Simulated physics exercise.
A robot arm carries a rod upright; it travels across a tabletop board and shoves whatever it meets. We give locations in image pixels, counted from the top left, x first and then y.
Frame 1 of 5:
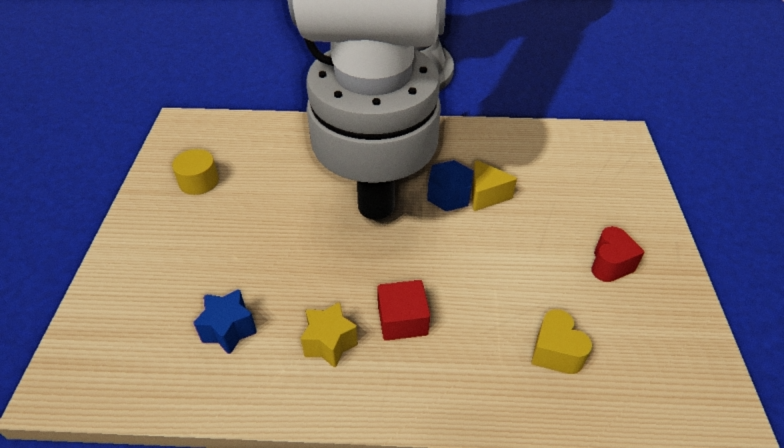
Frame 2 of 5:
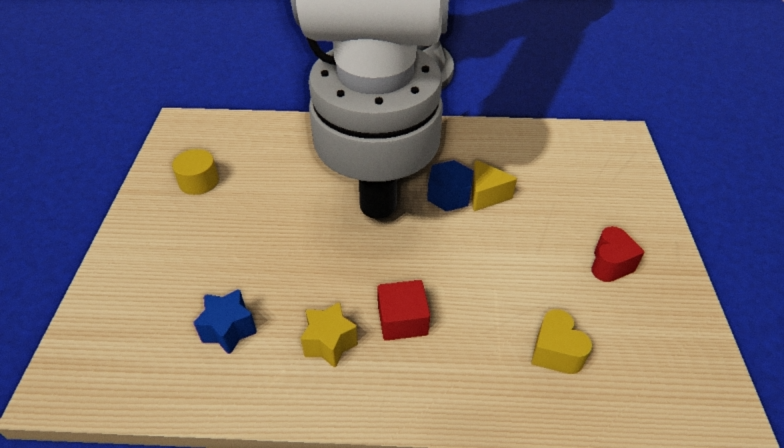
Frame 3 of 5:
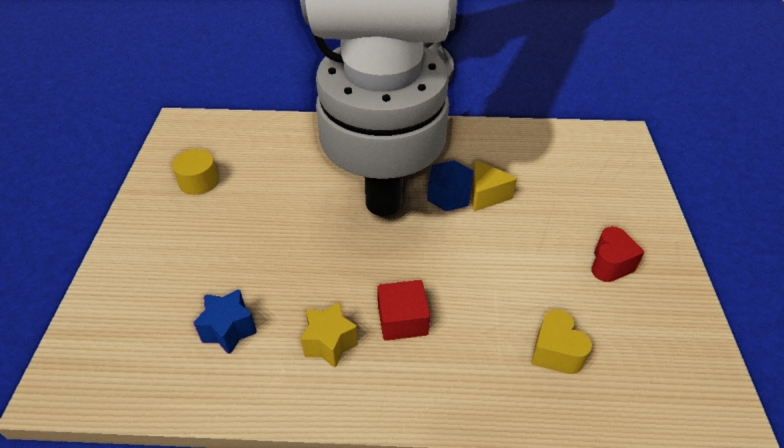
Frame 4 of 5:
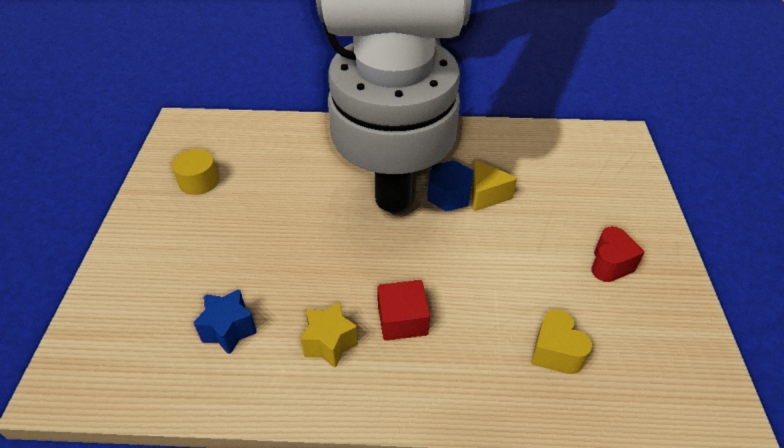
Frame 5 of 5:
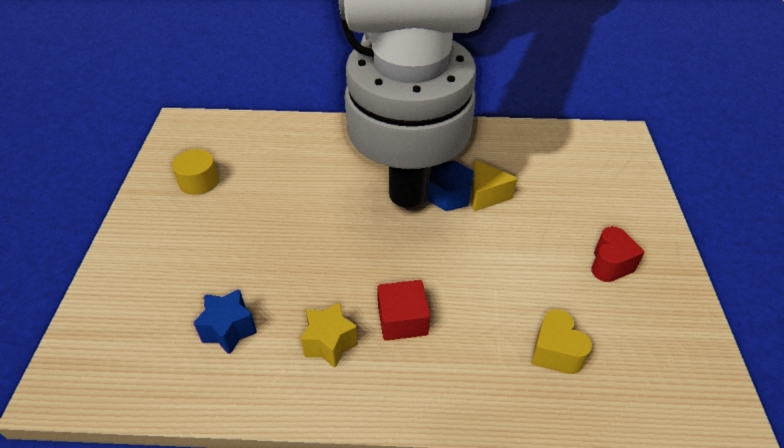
A grey and white robot arm with a black rod slid slightly right across a wooden board, moving close to the blue hexagonal block, while all the red, yellow and blue blocks stayed still.
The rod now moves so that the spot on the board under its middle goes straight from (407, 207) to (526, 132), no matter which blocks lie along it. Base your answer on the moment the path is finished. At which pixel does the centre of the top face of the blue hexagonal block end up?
At the end it should sit near (523, 152).
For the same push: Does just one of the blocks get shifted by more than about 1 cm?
No, that is not how it ends up.
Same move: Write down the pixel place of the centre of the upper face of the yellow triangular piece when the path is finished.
Its top middle will sit at (530, 179).
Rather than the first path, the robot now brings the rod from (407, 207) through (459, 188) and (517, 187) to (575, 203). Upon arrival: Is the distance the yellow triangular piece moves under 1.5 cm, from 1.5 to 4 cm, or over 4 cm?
The answer is over 4 cm.
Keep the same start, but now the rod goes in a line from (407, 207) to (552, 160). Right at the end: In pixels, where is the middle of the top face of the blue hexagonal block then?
Final place: (593, 158).
What follows on the original path. One third of the way, rod at (451, 169); blue hexagonal block at (492, 161), turned 35° clockwise; yellow triangular piece at (523, 176), turned 45° clockwise.
Two thirds of the way, rod at (492, 144); blue hexagonal block at (523, 152), turned 100° clockwise; yellow triangular piece at (530, 179), turned 65° clockwise.
At the end, rod at (528, 122); blue hexagonal block at (523, 152), turned 100° clockwise; yellow triangular piece at (530, 179), turned 65° clockwise.
